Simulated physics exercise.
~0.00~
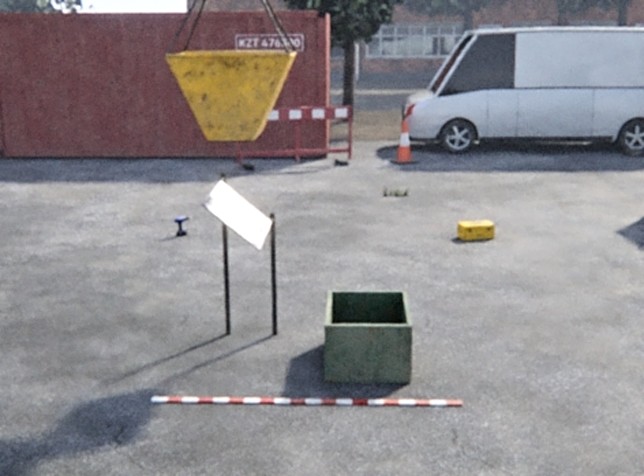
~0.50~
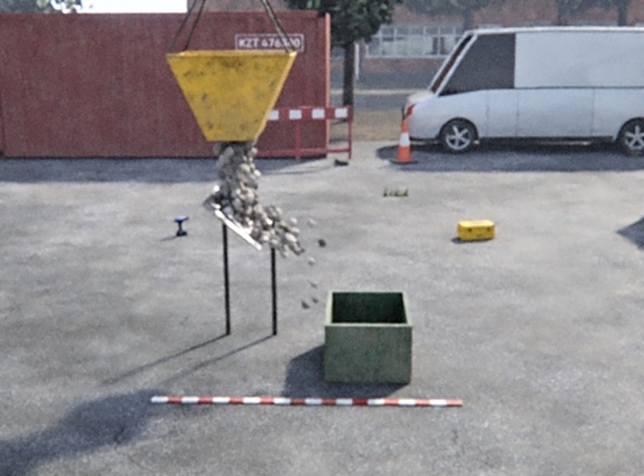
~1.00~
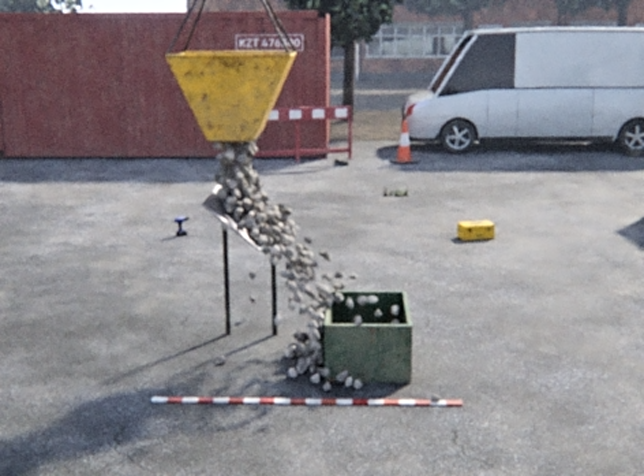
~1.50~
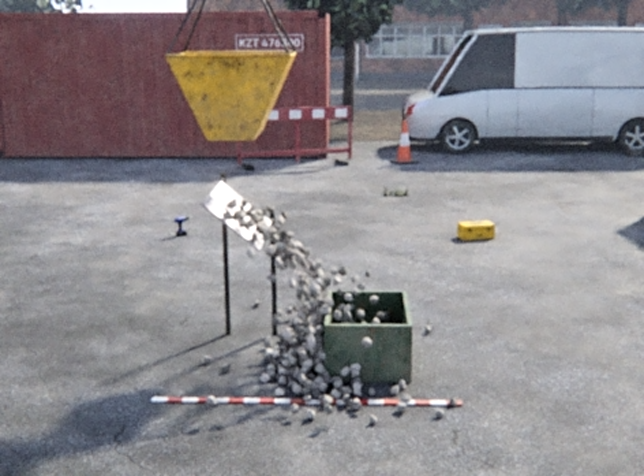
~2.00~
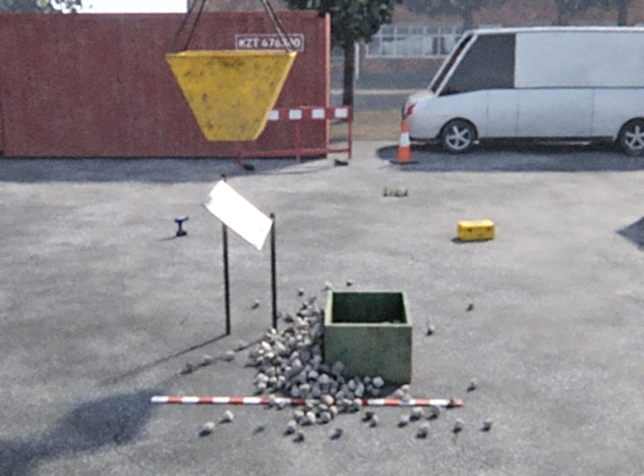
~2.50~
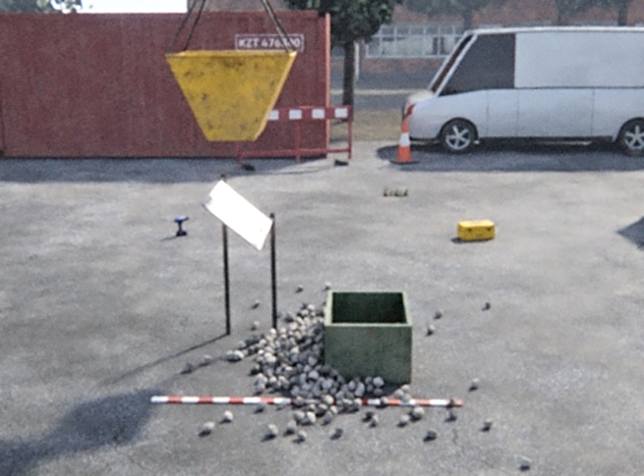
Grey stones drop from a yellow skip, slide down sloping steel and mostly miss the green bin.
